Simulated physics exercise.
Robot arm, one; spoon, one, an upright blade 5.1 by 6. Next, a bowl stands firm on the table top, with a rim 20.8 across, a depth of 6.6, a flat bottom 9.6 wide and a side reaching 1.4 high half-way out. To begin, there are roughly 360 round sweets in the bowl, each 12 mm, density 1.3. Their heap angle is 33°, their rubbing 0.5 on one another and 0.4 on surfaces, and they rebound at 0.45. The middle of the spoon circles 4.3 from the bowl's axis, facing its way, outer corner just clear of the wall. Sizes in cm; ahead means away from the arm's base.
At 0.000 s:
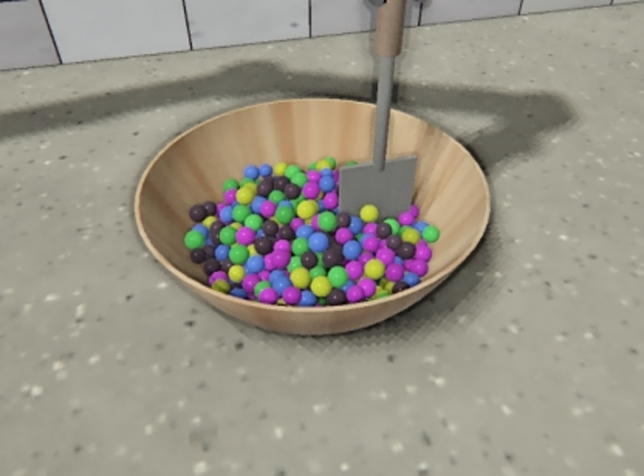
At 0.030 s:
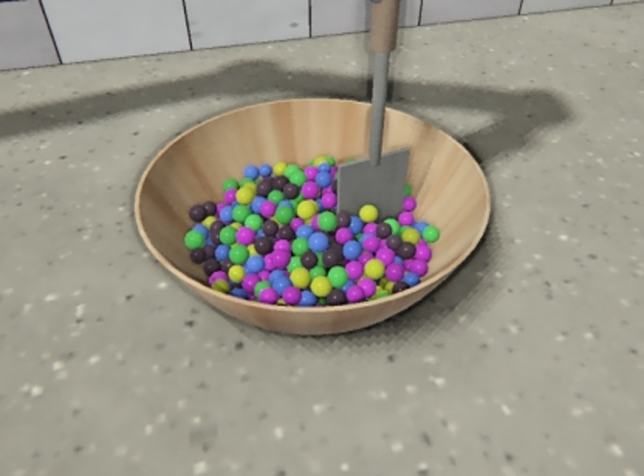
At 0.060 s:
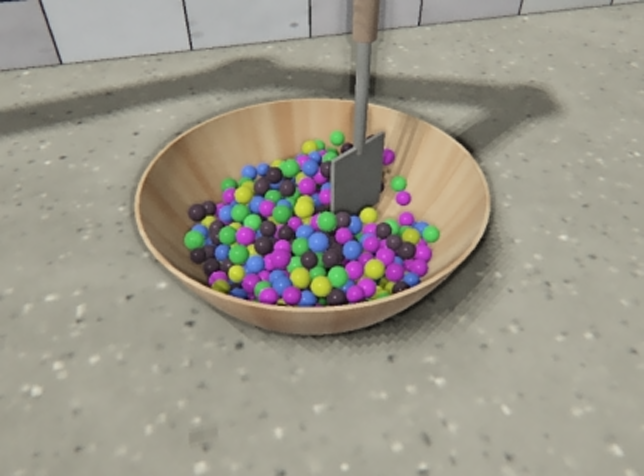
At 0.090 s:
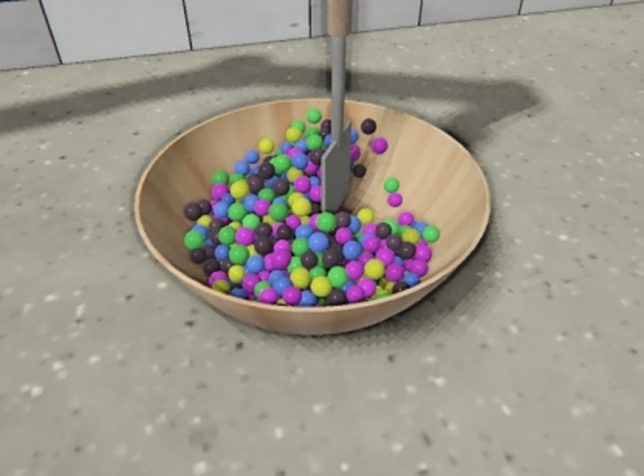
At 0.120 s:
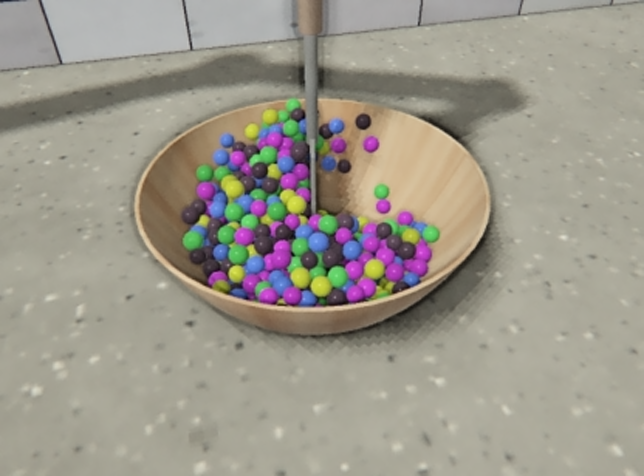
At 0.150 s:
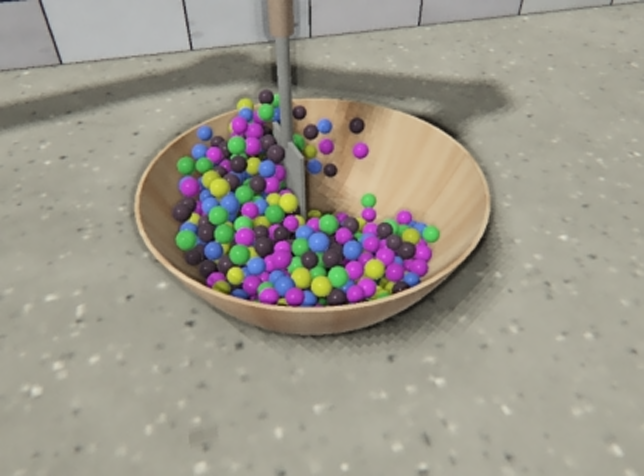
A flat spatula-like blade on an upright handle starts at the right of a wooden bowl of colourful round sweets, then sweeps leftward along the back, turning edge-on as it goes. It pushes sweets into a mound at the back left, baring the bowl's wall behind it while a few stragglers trail.
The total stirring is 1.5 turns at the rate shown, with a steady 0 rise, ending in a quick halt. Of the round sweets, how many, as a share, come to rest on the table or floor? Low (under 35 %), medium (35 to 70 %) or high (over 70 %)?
Low - under 35 %.
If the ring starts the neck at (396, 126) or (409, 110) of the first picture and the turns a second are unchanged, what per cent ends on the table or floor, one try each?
Close to 35 and 30 in a hundred.
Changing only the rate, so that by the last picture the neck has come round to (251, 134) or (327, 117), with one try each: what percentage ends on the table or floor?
Near 45 in a hundred for the first and near 5 in a hundred for the second.
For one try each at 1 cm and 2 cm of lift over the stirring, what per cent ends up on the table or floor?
I'd say some 20 per cent, and some 20 per cent.
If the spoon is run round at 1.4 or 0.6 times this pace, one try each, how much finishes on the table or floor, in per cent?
I'd expect about 50 per cent, then about 5 per cent.
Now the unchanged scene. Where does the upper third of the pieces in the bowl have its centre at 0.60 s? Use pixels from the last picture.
Top-third centre at approx. (292, 142).
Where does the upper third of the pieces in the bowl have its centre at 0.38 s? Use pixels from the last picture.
(373, 266), roughly.
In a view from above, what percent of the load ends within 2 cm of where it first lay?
I'd guess close to 0 percent of the load.
After 0.38 s, 269° round, highest piece 10 above the table; 324 in the bowl, 16 on the table or floor, 23 in flight or on the tool.
After 0.60 s, 80° round, highest piece 9 above the table; 302 in the bowl, 56 on the table or floor, 5 in flight or on the tool.
After 0.91 s, 180° round, highest piece 7 above the table; 279 in the bowl, 81 on the table or floor, 3 in flight or on the tool.
After 1.61 s, 180° round, highest piece 6 above the table; 279 in the bowl, 84 on the table or floor.
In the end, 279 in the bowl, 84 on the table or floor. That is 23 % on the table or floor.
